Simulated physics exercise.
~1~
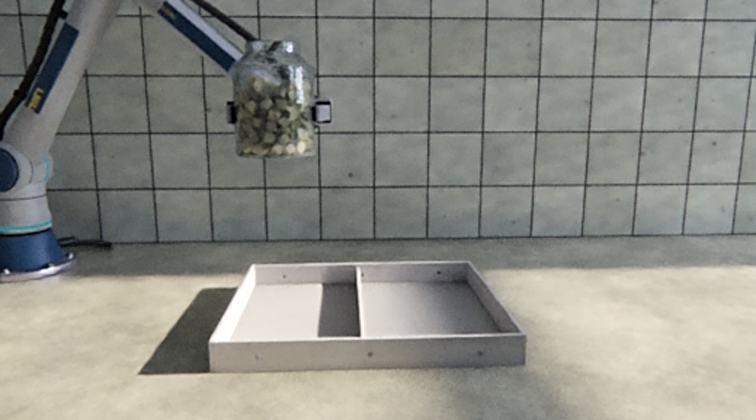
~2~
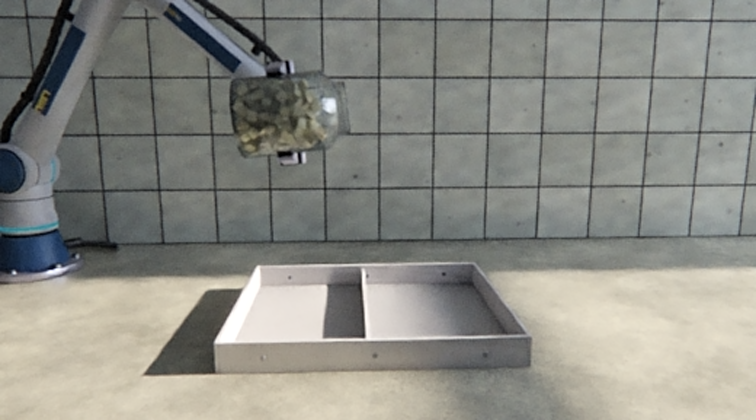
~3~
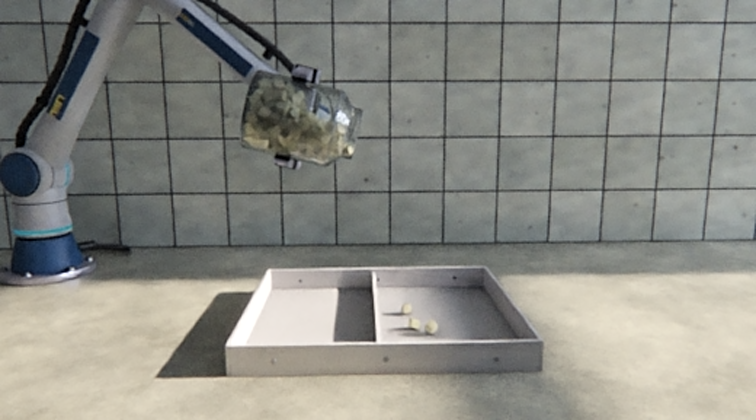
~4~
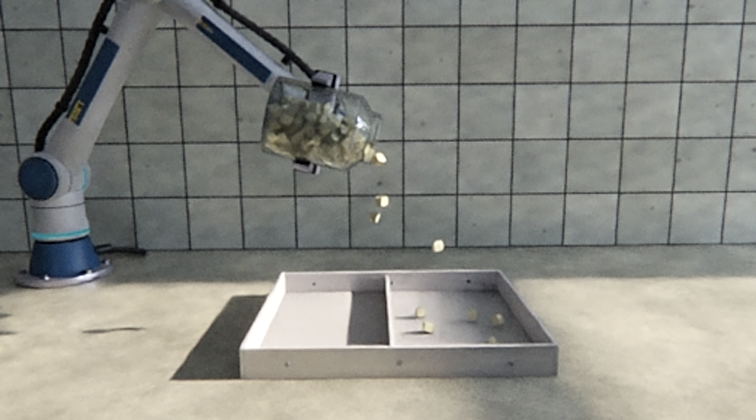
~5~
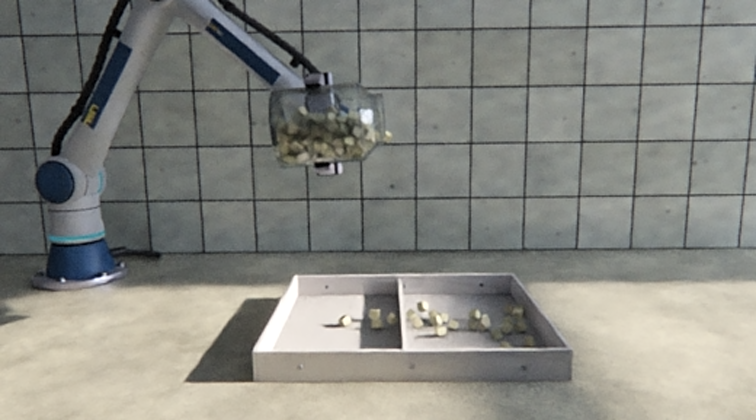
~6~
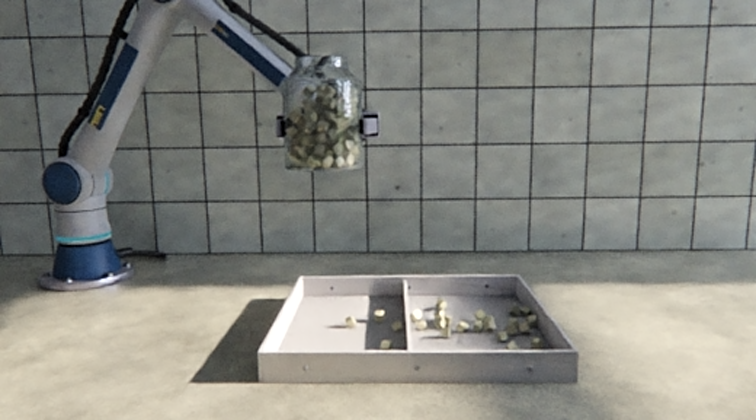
In a grey tiled room, a robot arm tips a glass jar, scattering some pale dice into a divided tray, then rights it.
